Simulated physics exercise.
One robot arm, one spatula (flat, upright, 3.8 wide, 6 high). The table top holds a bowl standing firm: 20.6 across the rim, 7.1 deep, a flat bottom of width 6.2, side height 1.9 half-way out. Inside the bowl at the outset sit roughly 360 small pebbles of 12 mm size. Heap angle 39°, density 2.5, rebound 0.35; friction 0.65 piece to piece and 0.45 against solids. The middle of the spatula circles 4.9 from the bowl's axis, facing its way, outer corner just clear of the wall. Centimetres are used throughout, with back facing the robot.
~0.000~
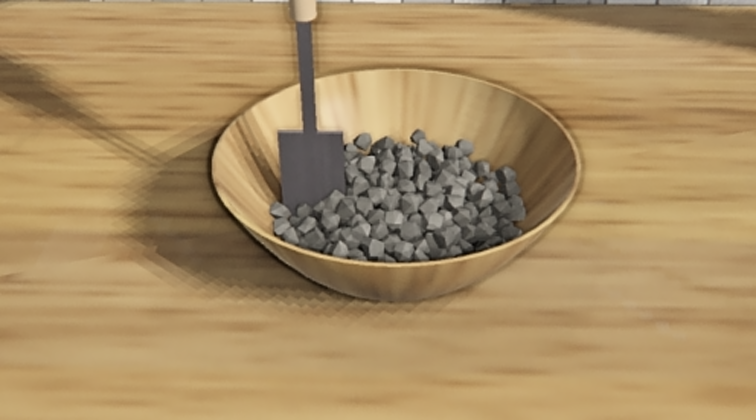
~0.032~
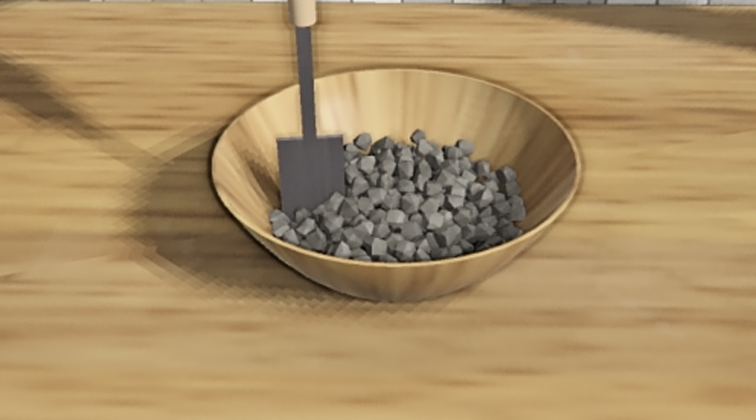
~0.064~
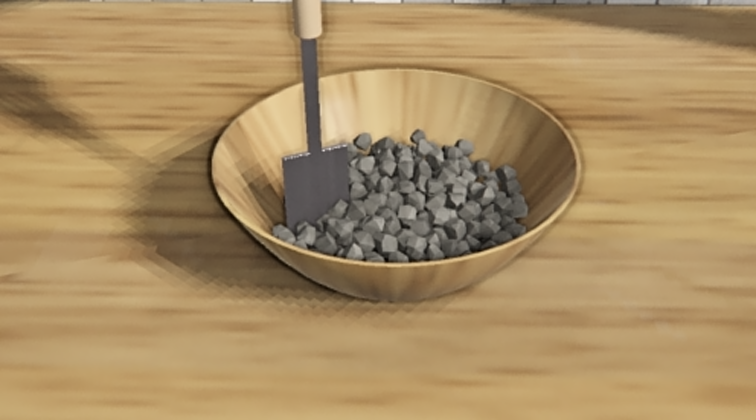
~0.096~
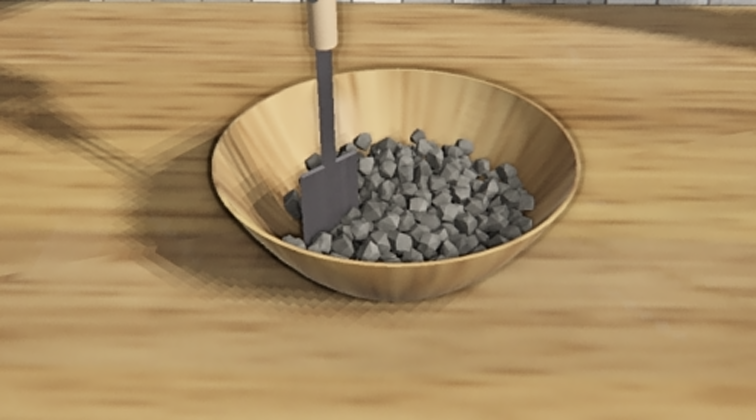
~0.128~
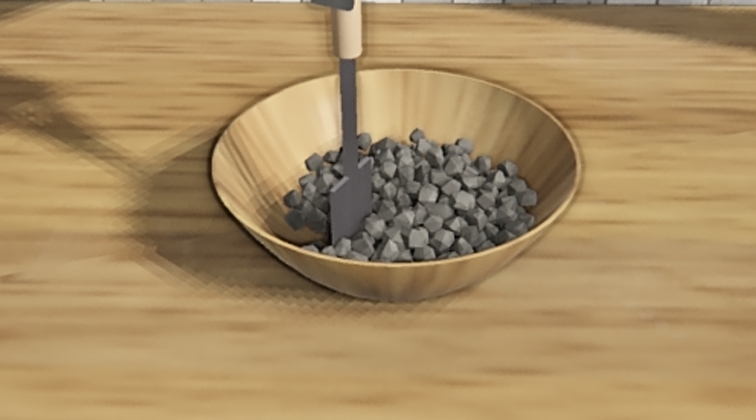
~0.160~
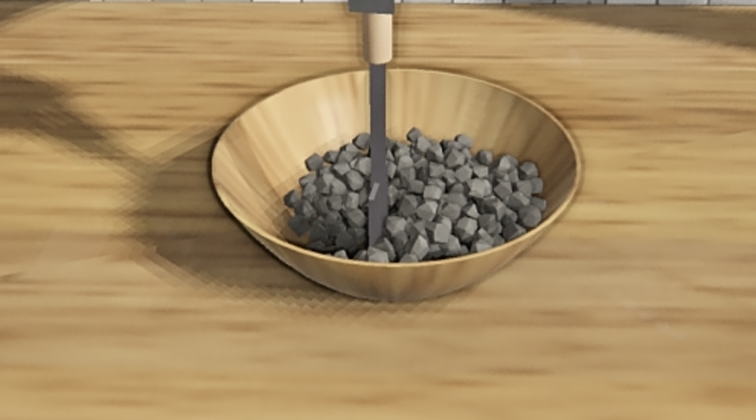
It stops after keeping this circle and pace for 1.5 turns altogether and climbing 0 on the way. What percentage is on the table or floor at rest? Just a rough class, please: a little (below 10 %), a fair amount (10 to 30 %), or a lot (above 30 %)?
A fair amount.
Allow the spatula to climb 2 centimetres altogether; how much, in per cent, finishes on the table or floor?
Some 5 per cent.
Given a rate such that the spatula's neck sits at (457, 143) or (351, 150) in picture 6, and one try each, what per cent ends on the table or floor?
About 40 and 10 %.
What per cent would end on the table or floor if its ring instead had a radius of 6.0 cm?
It would be near 15 per cent.
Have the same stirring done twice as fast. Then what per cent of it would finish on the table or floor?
Near 50 in a hundred, it would be.
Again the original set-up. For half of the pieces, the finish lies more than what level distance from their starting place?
Around 9 centimetres.
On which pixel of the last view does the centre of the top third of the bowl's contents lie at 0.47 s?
About (371, 115) in the last picture.
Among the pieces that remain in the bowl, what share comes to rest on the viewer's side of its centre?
Roughly 40 percent of it.
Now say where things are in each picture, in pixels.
The first frame shows the spatula neck at (309, 108), 0° round; upper third of the load around (405, 195), from x 280 to 515, top at y 140; 362 in the bowl.
The second frame shows the spatula neck at (308, 114), 7° round; upper third of the load around (403, 197), from x 280 to 515, top at y 140.
The third frame shows the spatula neck at (313, 127), 25° round; upper third of the load around (407, 204), from x 285 to 520, top at y 140.
The fourth frame shows the spatula neck at (328, 140), 44° round; upper third of the load around (417, 213), from x 290 to 525, top at y 135.
The fifth frame shows the spatula neck at (350, 149), 62° round; upper third of the load around (429, 211), from x 290 to 525, top at y 135.
The sixth frame shows the spatula neck at (378, 155), 81° round; upper third of the load around (447, 204), from x 290 to 535, top at y 135; 362 in the bowl.
After 0.47 s, 260° round, highest piece 10 above the table; 344 in the bowl, 11 on the table or floor, 7 in flight or on the tool.
After 0.78 s, 79° round, highest piece 9 above the table; 324 in the bowl, 34 on the table or floor, 4 in flight or on the tool.
After 1.14 s, 180° round, highest piece 8 above the table; 310 in the bowl, 52 on the table or floor.
After 1.84 s, 180° round, highest piece 8 above the table; 310 in the bowl, 52 on the table or floor.
In the end, 310 in the bowl, 52 on the table or floor. That is 14 % on the table or floor.
